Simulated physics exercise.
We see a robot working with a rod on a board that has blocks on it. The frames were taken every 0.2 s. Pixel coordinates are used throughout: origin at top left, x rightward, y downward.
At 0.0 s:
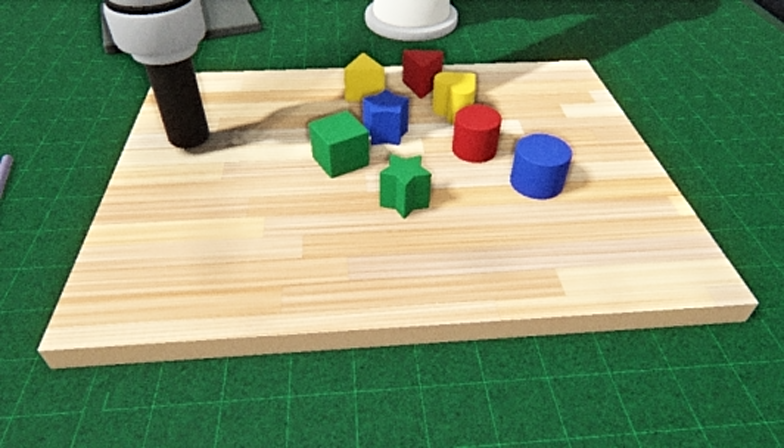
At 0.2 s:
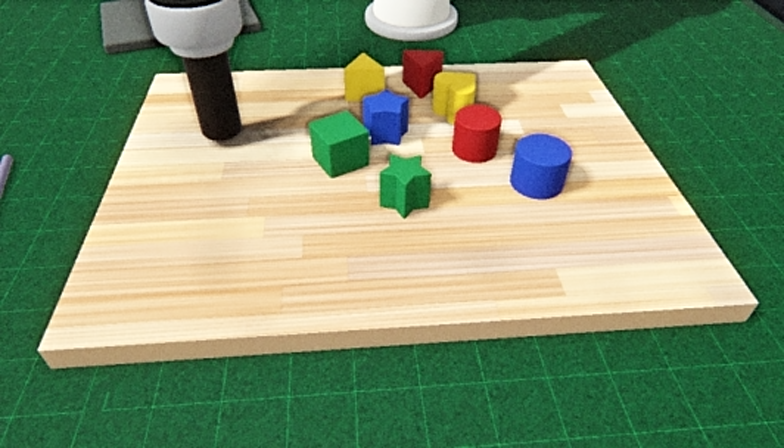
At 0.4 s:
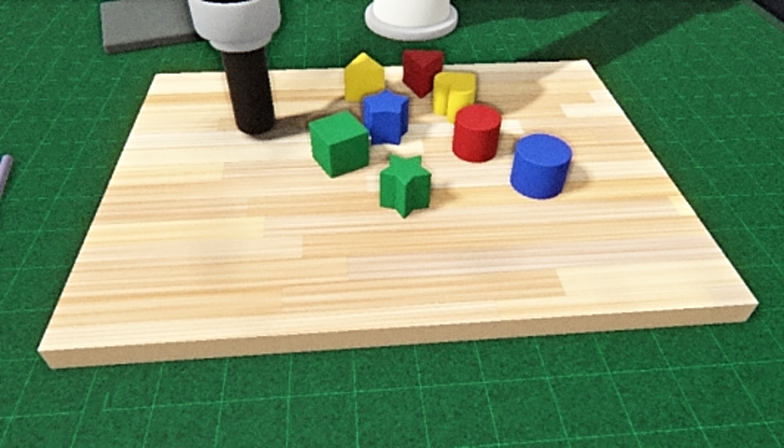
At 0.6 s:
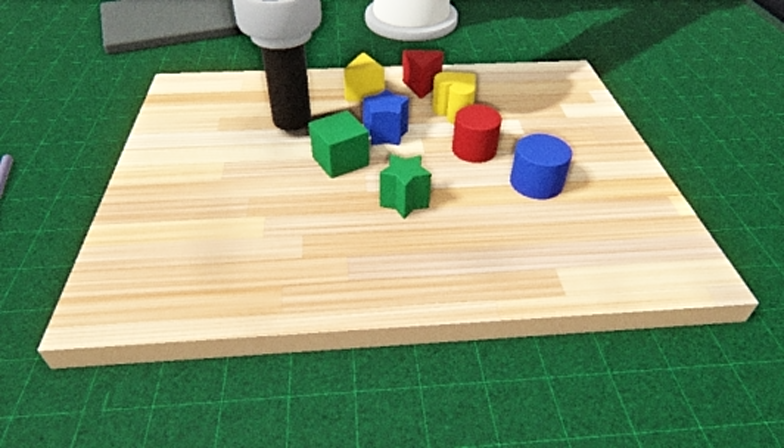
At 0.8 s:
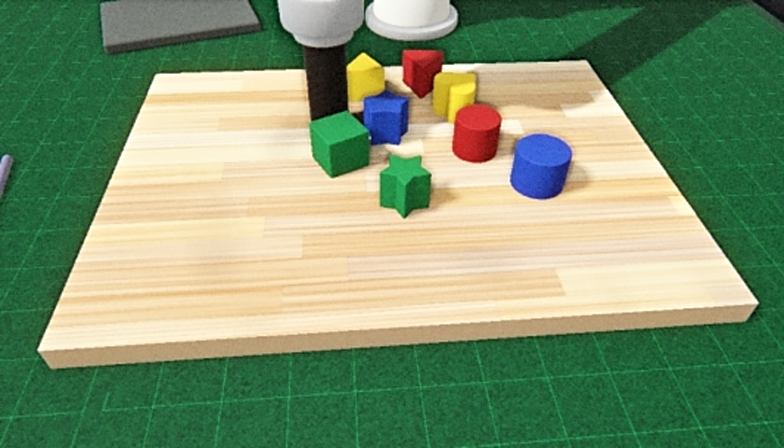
At the start, a robot's dark rod stands near the back left of a wooden board, with a cluster of red, blue, green and yellow blocks to its right. The rod moves steadily right across the board, ending just behind the green cube, while the blocks stay still.
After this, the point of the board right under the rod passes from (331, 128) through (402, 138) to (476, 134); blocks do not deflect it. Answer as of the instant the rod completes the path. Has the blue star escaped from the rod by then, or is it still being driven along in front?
Still leading.
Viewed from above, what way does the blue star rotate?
Spin direction: Clockwise.
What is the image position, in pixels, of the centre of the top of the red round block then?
Near (550, 126).
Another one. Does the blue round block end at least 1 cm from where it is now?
I'd say yes.
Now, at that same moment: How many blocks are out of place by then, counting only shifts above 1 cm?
The answer is three or more blocks.
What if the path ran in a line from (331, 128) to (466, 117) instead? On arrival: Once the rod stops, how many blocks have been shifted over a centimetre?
The number will come to 2.
What follows on the original path. One third of the way, rod (378, 128); blue star (421, 107).
Two thirds of the way, rod (428, 130); blue star (472, 110), turned 15° clockwise; red round block (511, 123).
At the end, rod (477, 127); blue star (518, 106), turned 30° clockwise; yellow heart block (460, 79); red round block (550, 126); blue round block (558, 156).
